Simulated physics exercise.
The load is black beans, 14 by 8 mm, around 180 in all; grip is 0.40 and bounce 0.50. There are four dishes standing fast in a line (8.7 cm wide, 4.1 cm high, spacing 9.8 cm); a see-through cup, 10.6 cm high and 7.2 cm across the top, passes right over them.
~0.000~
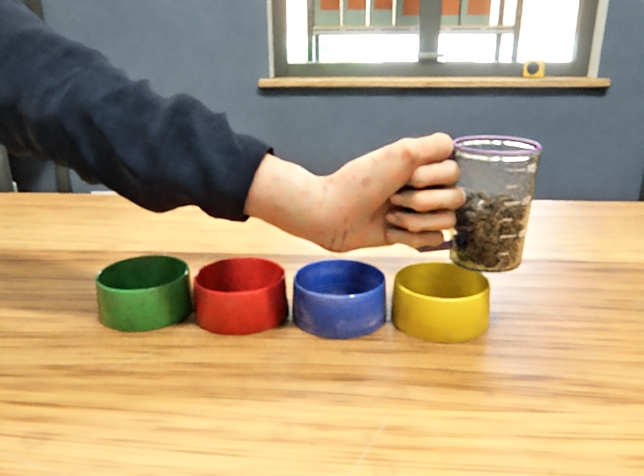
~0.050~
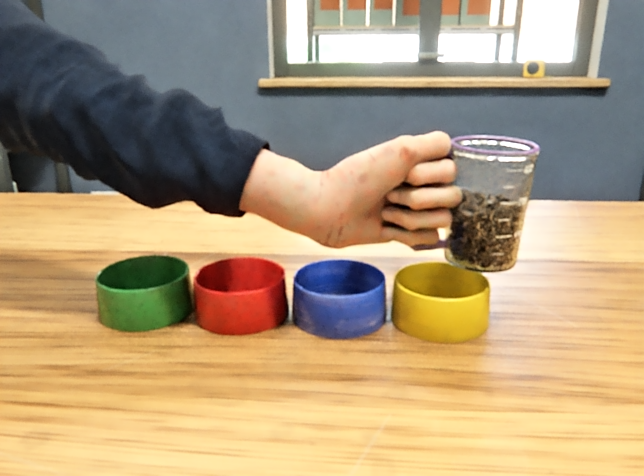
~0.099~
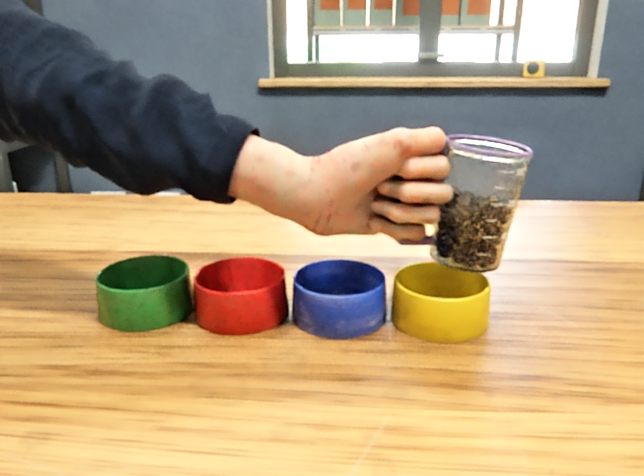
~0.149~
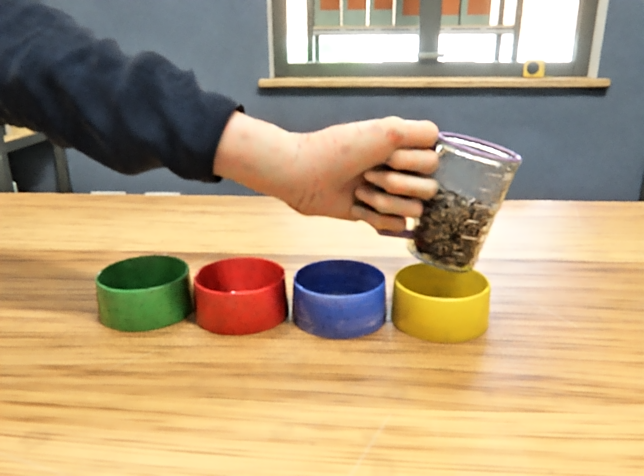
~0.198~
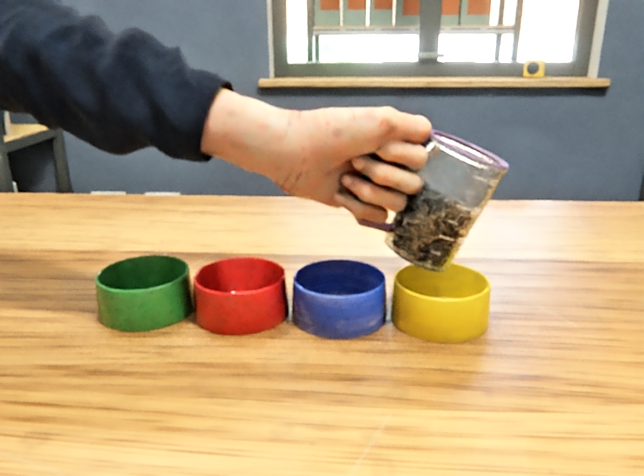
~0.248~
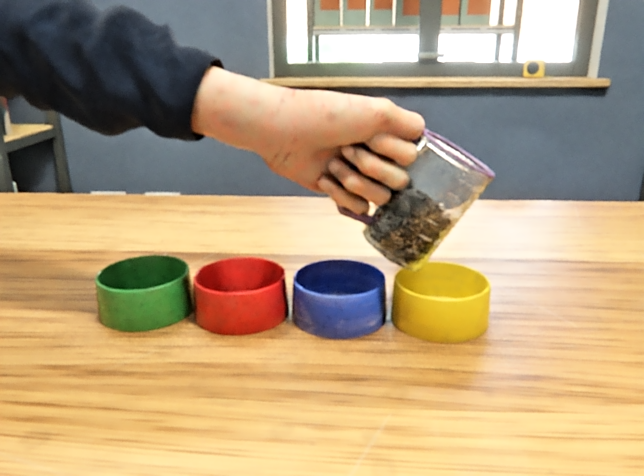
The clip opens with a hand holding a clear cup of dark pieces upright above the yellow dish, at the right end of a row with green, red and blue dishes. The hand moves slightly left and tilts the cup rightward, gradually at first, then more steeply, while the dishes stay still.
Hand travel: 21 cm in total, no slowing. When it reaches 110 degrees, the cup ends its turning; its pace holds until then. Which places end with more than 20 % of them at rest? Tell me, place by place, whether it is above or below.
In order: Red: The count there will be a fifth or smaller; blue: The count there will be bigger than a fifth; green: The count there will be a fifth or smaller; yellow: The count there will be a fifth or smaller; counter: The count there will be a fifth or smaller.
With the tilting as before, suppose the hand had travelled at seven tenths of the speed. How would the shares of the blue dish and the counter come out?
Blue: 100; counter: 0.
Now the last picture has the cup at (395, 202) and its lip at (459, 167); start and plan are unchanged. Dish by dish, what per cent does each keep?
Red 0, blue 100, green 0, yellow 0.
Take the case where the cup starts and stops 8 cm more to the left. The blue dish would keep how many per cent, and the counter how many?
The blue dish would get 0 and the counter 0.
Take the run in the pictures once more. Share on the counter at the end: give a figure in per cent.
About 0 percent.
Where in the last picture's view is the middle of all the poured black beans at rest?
Est. centre at rest: (332, 293) px.
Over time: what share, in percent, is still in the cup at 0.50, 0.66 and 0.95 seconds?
In turn: 100 %, 100 %, 90 %.
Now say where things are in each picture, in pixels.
Cup at (490, 204), tilt 0 degrees, lip at (538, 146), moved 0.0 cm; middle of the pieces at (488, 233); yellow dish at (442, 280); blue dish at (339, 277); red dish at (240, 275); green dish at (143, 272), in the first frame.
Cup at (486, 204), tilt 2 degrees, lip at (536, 147), moved 0.3 cm; middle of the pieces at (484, 233), in the second frame.
Cup at (475, 204), tilt 7 degrees, lip at (529, 151), moved 1.3 cm; middle of the pieces at (471, 232), in the third frame.
Cup at (459, 203), tilt 15 degrees, lip at (518, 158), moved 2.8 cm; middle of the pieces at (450, 231), in the fourth frame.
Cup at (441, 203), tilt 23 degrees, lip at (506, 166), moved 4.3 cm; middle of the pieces at (429, 230), in the fifth frame.
Cup at (424, 203), tilt 31 degrees, lip at (492, 174), moved 5.9 cm; middle of the pieces at (408, 228); yellow dish at (442, 280); blue dish at (339, 277); red dish at (240, 275); green dish at (143, 272). Its pace works out near 165 degrees a second; the hand travels 31 cm a second, in the sixth frame.
After 0.50 s, tilt 72 degrees; cup holds 100 %.
After 0.66 s, tilt 98 degrees; cup holds 100 %.
After 0.95 s, tilt 110 degrees; cup holds 90 %, blue 10 %.
At rest (2.6 s), red 0 %, blue 100 %, green 0 %, yellow 0 %, counter 0 %.
